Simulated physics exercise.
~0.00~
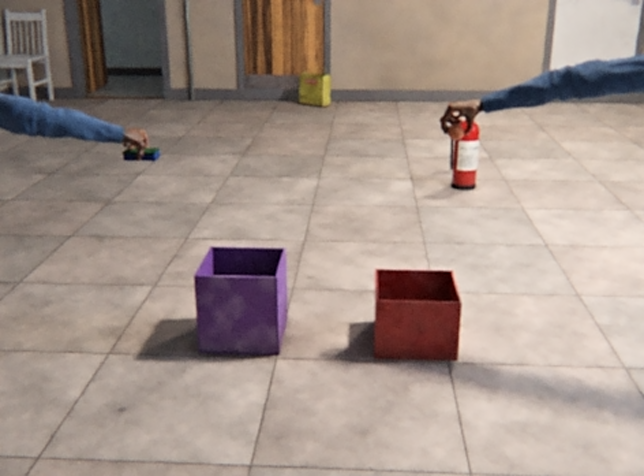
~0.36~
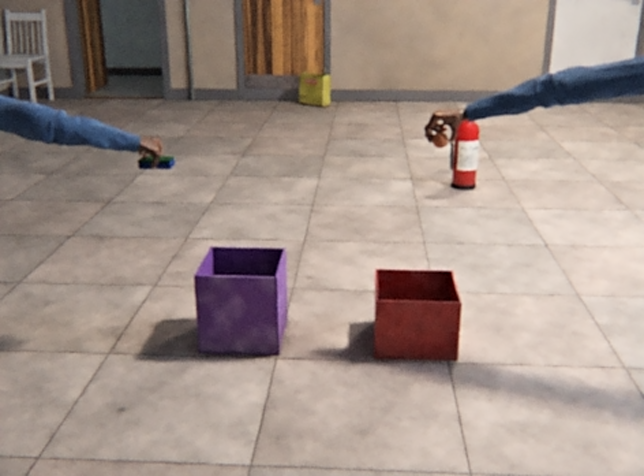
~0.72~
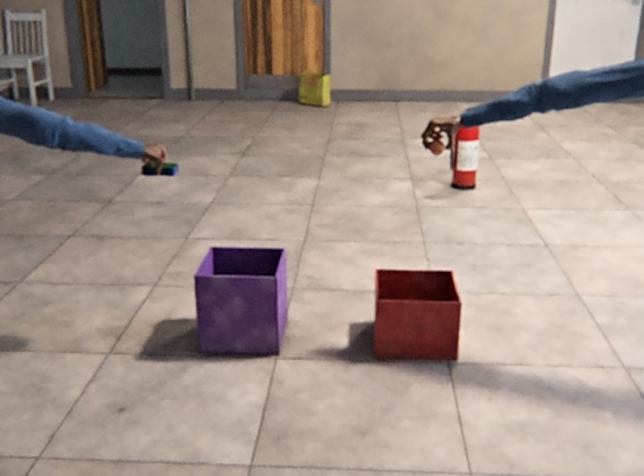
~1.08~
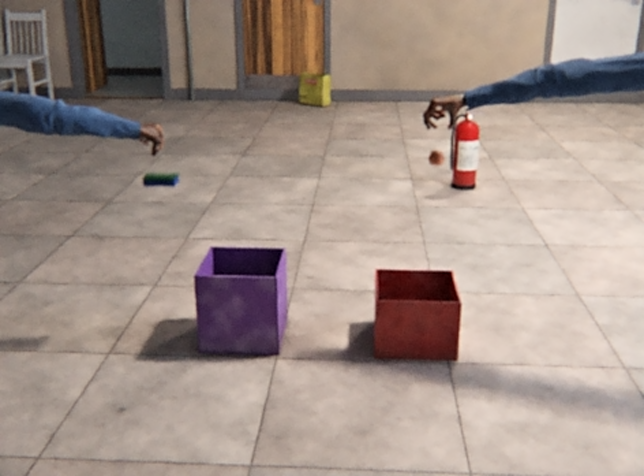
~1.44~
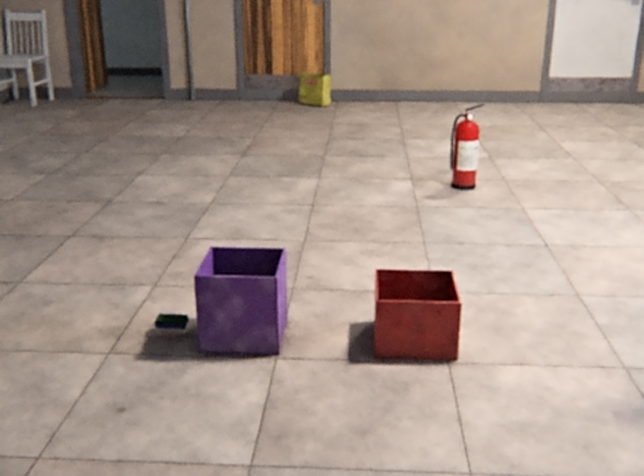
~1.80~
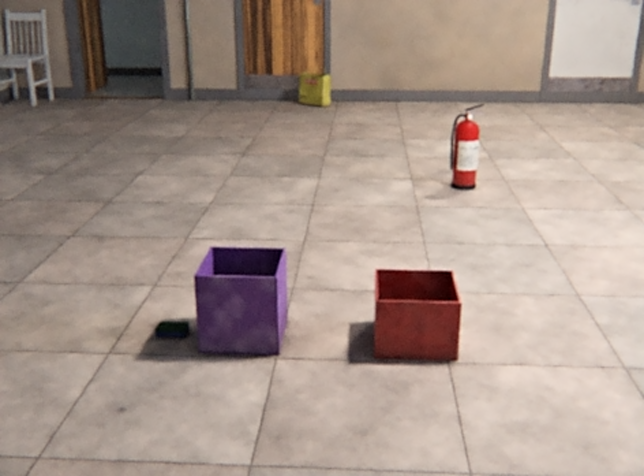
Two hands drop a sponge beside the purple box and an orange ball into the red box.
